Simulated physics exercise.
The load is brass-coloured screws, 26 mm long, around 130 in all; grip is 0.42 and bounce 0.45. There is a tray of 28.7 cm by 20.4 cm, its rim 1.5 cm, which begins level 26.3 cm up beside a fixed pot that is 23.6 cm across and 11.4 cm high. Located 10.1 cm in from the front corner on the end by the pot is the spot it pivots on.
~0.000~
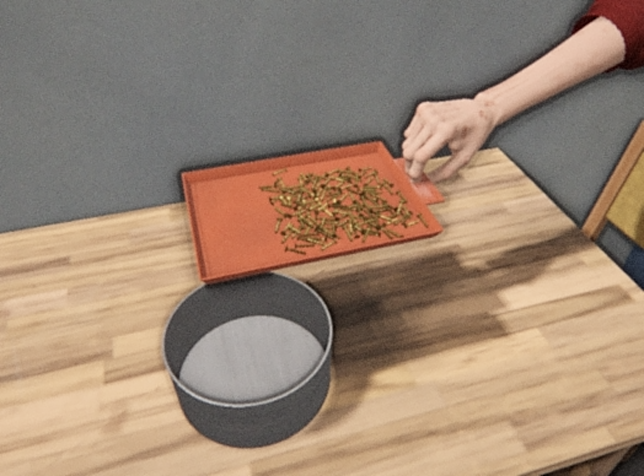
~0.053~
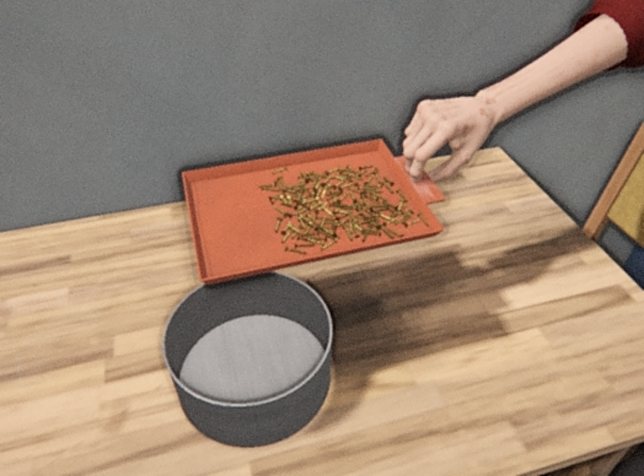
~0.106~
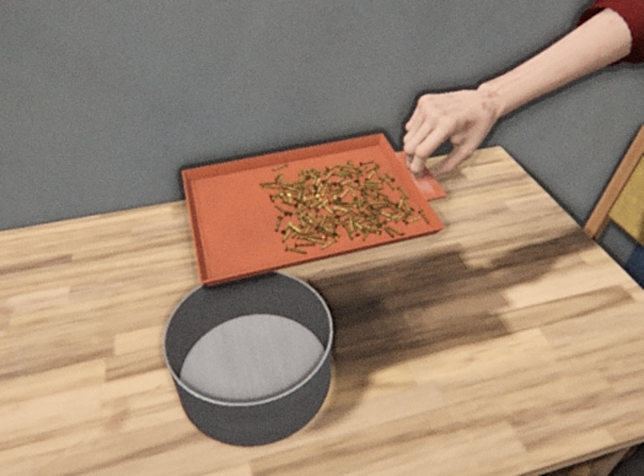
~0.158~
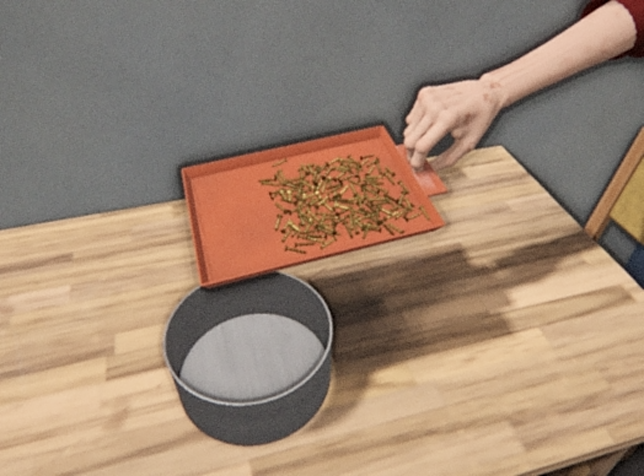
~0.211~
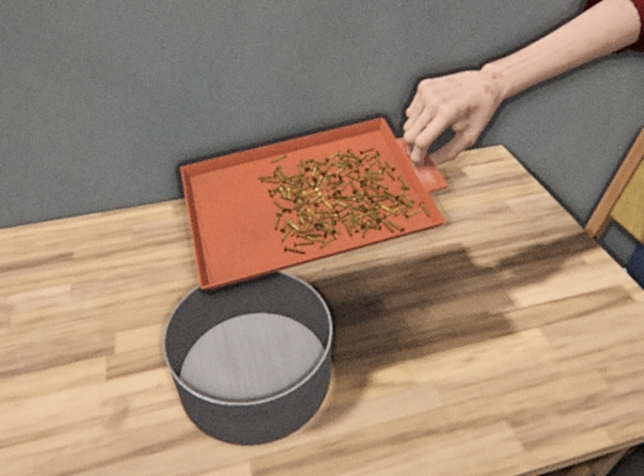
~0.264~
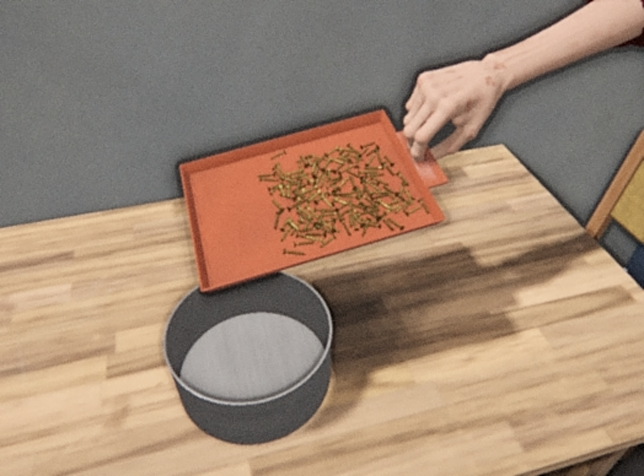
Orange tray of small brass-coloured screws tilting slightly, its far edge rising above a round grey pot as a hand grips the handle.
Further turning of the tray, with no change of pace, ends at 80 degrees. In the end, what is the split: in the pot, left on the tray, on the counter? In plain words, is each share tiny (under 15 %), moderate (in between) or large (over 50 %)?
Pot: Large; tray: Tiny; counter: Tiny.
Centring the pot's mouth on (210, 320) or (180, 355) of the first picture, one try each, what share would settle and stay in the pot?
That gives roughly 95 per cent and then 100 per cent.
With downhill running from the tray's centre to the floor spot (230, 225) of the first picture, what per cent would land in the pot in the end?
I'd say close to 40 %.
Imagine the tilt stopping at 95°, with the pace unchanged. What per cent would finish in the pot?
About 100 in a hundred would end up in the pot.
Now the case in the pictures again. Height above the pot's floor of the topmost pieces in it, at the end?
2.0 cm.
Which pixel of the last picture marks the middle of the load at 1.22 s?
Somewhere about (224, 347) in the last view.
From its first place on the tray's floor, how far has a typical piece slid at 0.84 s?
Displacement on the tray: About 10 cm.
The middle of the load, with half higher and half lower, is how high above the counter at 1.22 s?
About 14 cm.
Then, at 0.84 s, tilt 44 degrees; the tray holds 100 %, the pot 0 %.
After 1.22 s, tilt 65 degrees; the tray holds 35 %, the pot 50 %.
Then, at 1.69 s, tilt 80 degrees; the tray holds 0 %, the pot 100 %.
In the end, at 2.2 s, pot 100 %, tray 0 %, counter 0 %.
